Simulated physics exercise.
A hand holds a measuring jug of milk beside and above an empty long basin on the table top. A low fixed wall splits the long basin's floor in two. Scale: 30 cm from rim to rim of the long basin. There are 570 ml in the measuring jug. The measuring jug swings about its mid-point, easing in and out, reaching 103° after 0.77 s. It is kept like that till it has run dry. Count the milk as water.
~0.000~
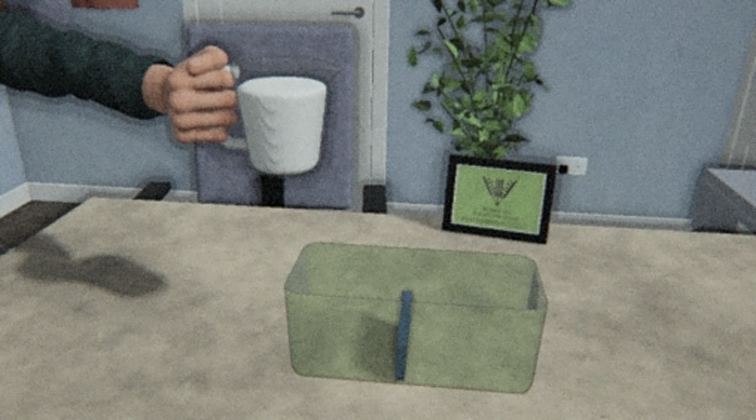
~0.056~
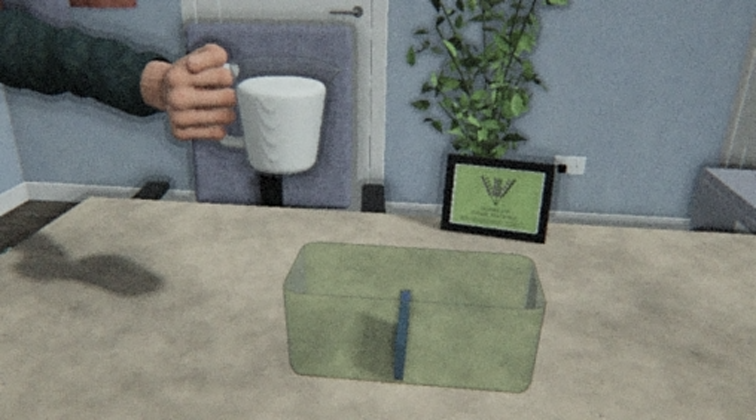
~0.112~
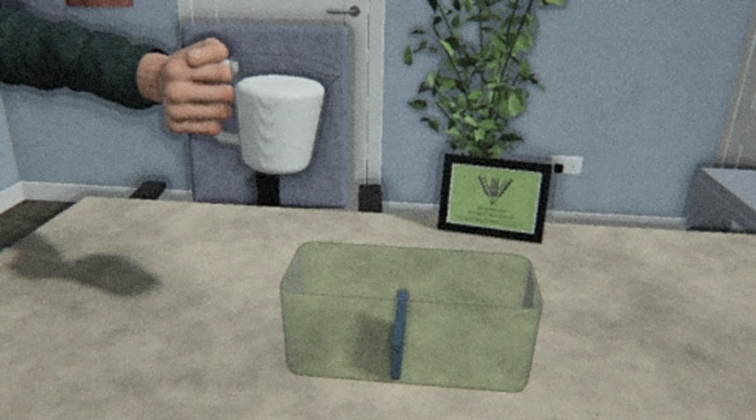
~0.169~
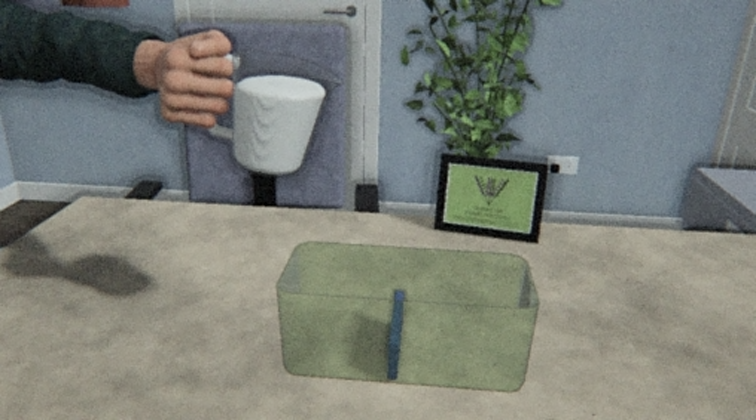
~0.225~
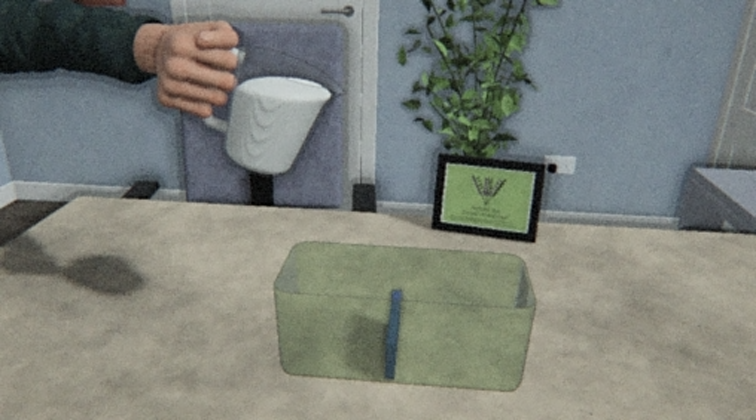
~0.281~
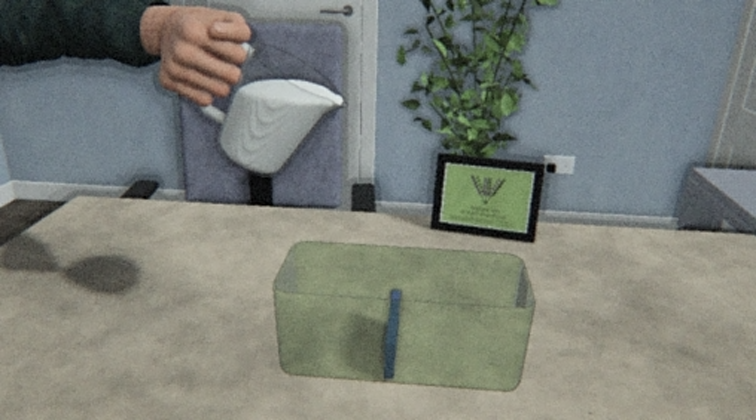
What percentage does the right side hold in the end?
Roughly 43 per cent is past the wall.
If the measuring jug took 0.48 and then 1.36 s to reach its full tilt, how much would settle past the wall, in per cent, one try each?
First 35, then 60 per cent.
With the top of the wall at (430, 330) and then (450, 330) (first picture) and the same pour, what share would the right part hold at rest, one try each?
In turn about 5 and 10 per cent.
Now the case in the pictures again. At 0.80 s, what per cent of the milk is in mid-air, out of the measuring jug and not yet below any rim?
Some 22 per cent.
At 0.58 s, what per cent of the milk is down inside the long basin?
About 10 per cent.
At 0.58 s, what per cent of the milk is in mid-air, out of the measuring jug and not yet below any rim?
Some 30 per cent.
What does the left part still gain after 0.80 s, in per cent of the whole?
Some 26 per cent.
By 0.58 s the tilt is 88° and 60 per cent is still to pour, 1 is left of the wall and 9 right of it.
By 0.80 s the tilt is 103° and 13 per cent is still to pour, 29 is left of the wall and 35 right of it.
By 1.02 s the tilt is 103° and 1 per cent is still to pour, 52 is left of the wall and 43 right of it.
By 1.27 s the tilt is 103° and 0 per cent is still to pour, 56 is left of the wall and 43 right of it.
At rest 56 per cent lies left of the wall, 43 right of it and 1 outside.
